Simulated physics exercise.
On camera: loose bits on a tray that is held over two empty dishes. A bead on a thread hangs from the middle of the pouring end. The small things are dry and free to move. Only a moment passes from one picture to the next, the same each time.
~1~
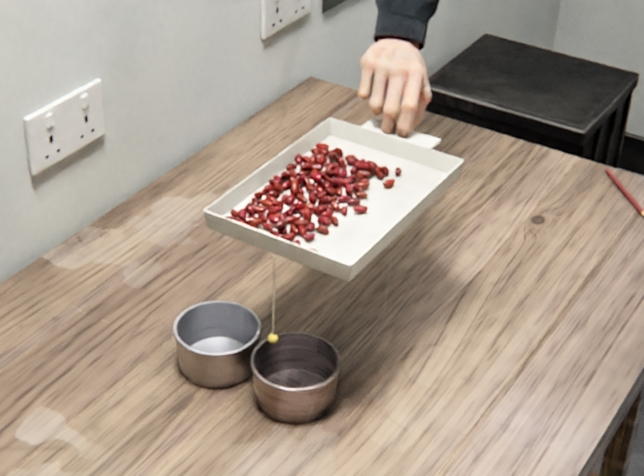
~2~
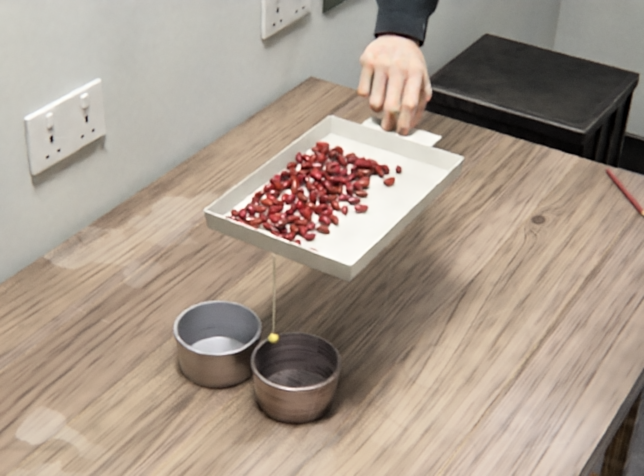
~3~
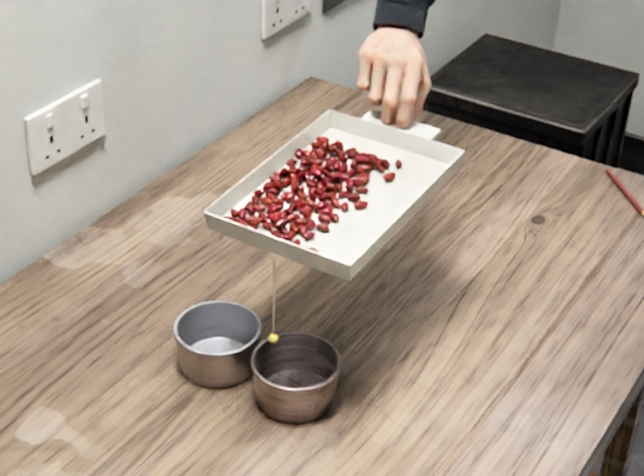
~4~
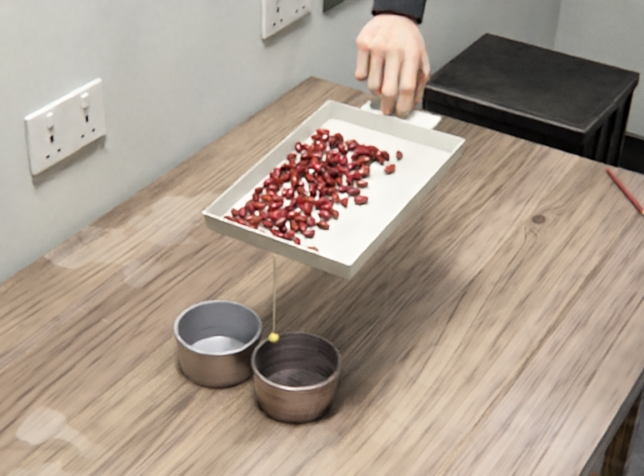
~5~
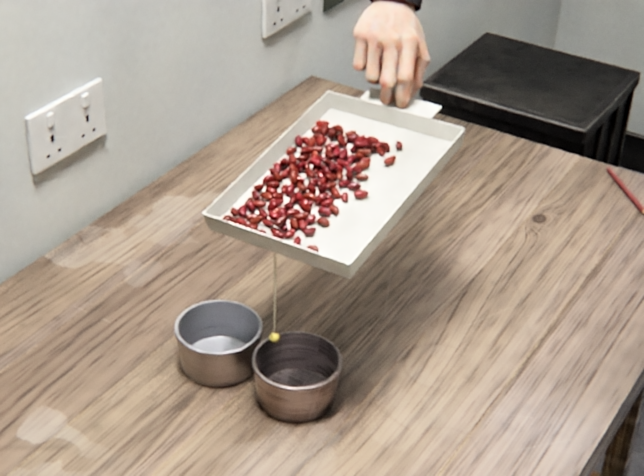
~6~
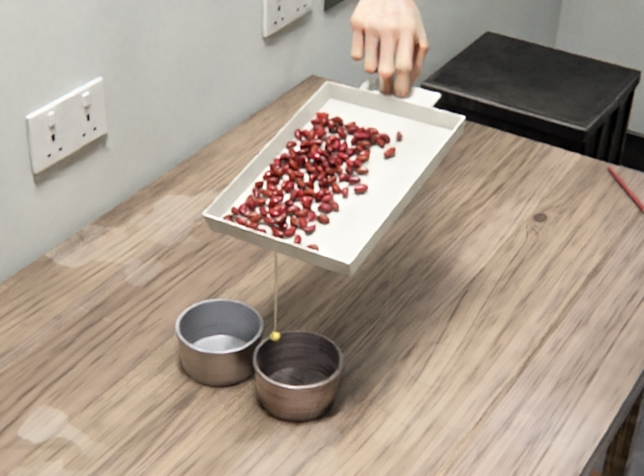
The video shows a hand holding a pale tray of red kidney beans above two empty metal dishes on a wooden table, then slowly raising the handle end so the tray slopes more steeply, while a yellow bead hangs beneath.
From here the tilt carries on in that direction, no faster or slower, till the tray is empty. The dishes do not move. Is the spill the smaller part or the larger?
They take only the smaller part between them.
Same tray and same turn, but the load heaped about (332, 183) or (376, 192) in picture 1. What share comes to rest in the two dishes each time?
About 20 and 20 per cent.
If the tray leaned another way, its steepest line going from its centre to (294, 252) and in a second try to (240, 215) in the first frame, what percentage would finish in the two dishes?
Roughly 10 per cent, and 90 per cent.
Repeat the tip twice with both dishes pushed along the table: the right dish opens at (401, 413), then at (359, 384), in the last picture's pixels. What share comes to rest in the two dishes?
Near 0 % and 0 %.
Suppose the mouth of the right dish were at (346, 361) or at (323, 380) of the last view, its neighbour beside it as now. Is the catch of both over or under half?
At the first place the smaller part, at the second below a half.
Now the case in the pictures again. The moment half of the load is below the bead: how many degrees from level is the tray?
Near 105 degrees.
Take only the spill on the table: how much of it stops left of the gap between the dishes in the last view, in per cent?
Roughly 90 in a hundred.
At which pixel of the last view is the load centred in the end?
Near (186, 406).
Soon, tray tipped steeply; all on the tray.
A while on, tray tipped right over; nearly all on the tray; a stray few outside both; a stray few in the air.
Towards the end, tray tipped past a quarter turn; a stray few in the right dish; about a quarter in the left dish; most outside both.
Finally, tray tipped past a quarter turn; a stray few in the right dish; about a quarter in the left dish; most outside both.
